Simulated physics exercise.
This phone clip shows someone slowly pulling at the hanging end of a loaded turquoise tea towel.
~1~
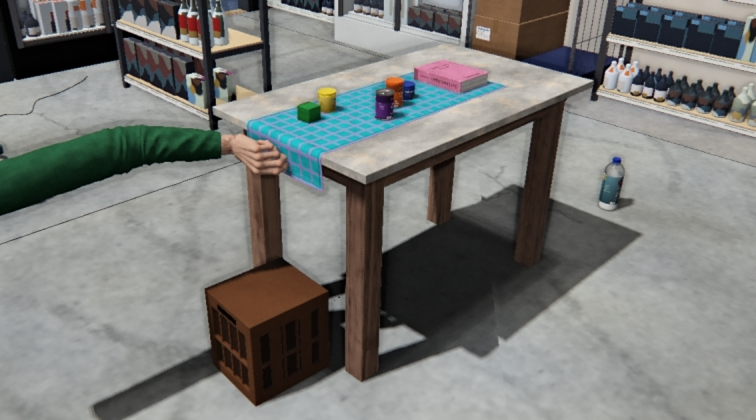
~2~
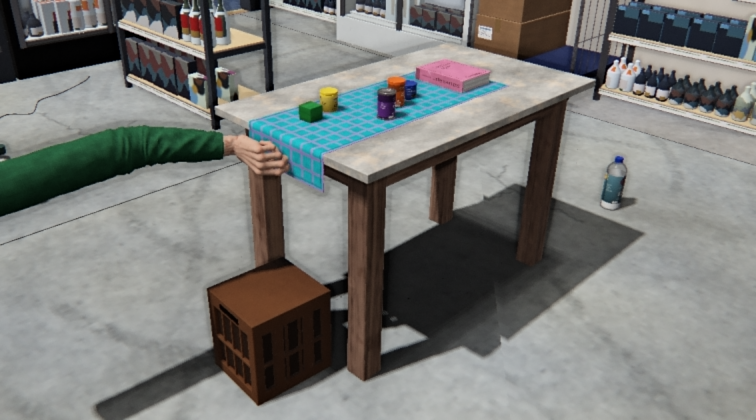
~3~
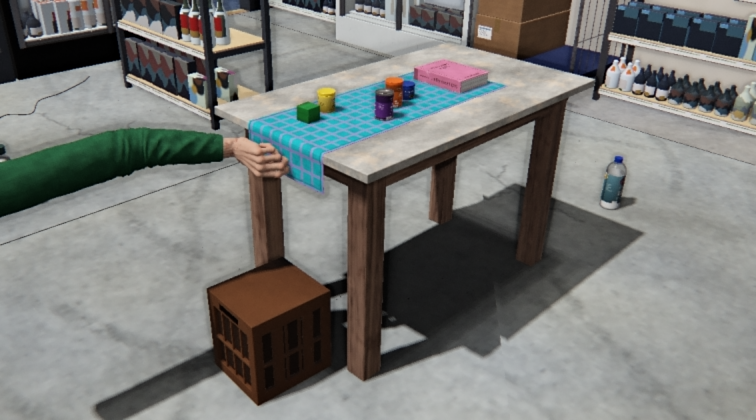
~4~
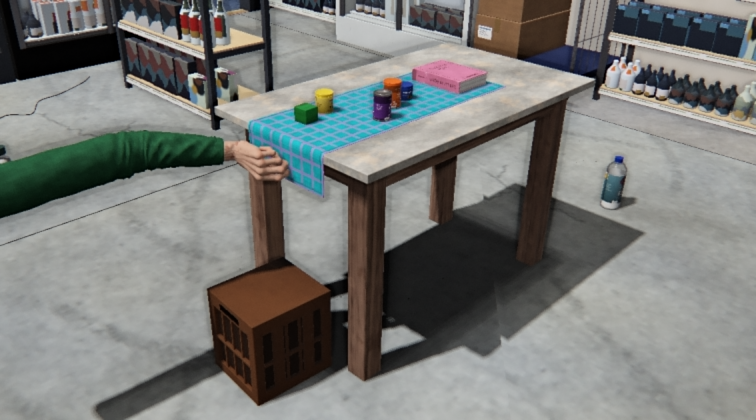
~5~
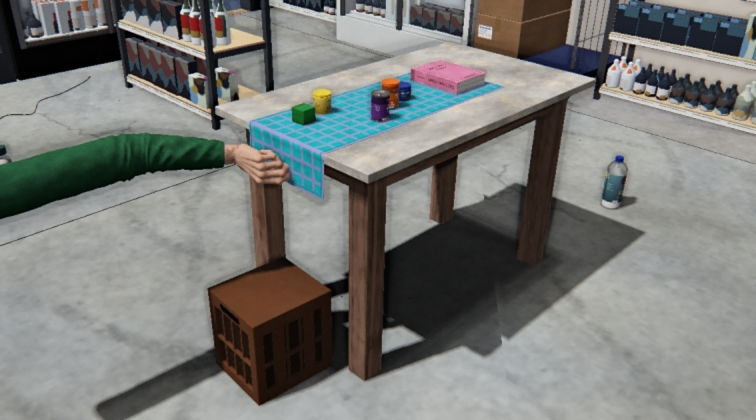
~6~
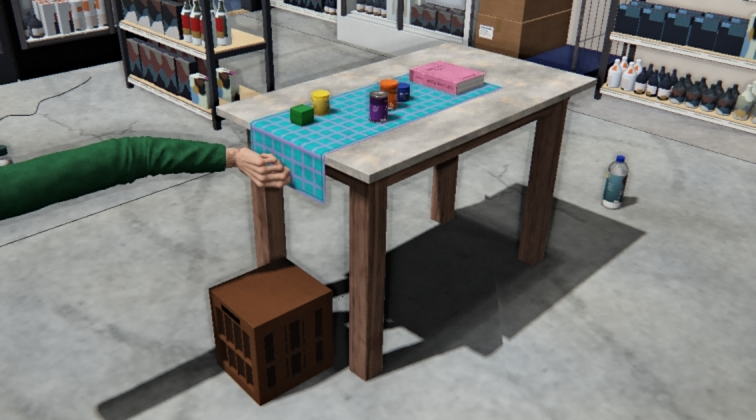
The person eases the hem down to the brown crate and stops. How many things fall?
Well, the number that leaves the top comes to exactly three there.
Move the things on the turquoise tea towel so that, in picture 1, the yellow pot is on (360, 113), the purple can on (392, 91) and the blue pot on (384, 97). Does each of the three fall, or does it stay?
Result - yellow pot down, purple can still up, blue pot still up.
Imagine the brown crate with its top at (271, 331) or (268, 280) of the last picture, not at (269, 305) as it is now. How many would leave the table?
Then 4, then 2.
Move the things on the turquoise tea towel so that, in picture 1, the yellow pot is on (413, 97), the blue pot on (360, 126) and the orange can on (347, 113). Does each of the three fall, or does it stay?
Yellow pot stays, blue pot gone, orange can gone.
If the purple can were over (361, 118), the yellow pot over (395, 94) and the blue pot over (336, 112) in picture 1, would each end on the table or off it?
Purple can lost, yellow pot safe, blue pot lost.
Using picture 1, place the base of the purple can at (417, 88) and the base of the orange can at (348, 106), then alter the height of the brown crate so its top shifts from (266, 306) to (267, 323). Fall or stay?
Observed: Purple can remains seated; orange can departs.
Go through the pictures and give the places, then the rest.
In the first frame, hem (323, 191); green cube (309, 105); yellow pot (327, 91); purple can (385, 91); orange can (395, 80); blue pot (407, 83); top of the crate (266, 306).
In the second frame, hem (324, 192); green cube (311, 105).
In the third frame, hem (324, 194); yellow pot (327, 91).
In the fourth frame, hem (324, 198); purple can (383, 92); top of the crate (268, 305).
In the fifth frame, hem (324, 201); orange can (390, 81).
In the sixth frame, hem (326, 204); green cube (302, 108); yellow pot (321, 93); purple can (379, 94); orange can (389, 82); blue pot (401, 85).
Soon after, hem near (288, 229); green cube gone.
After that, hem near (289, 268); green cube and yellow pot gone.
And then, hem on the crate; green cube, yellow pot and purple can gone.
In the end, hem on the crate; green cube, yellow pot and purple can gone. The table loses three.
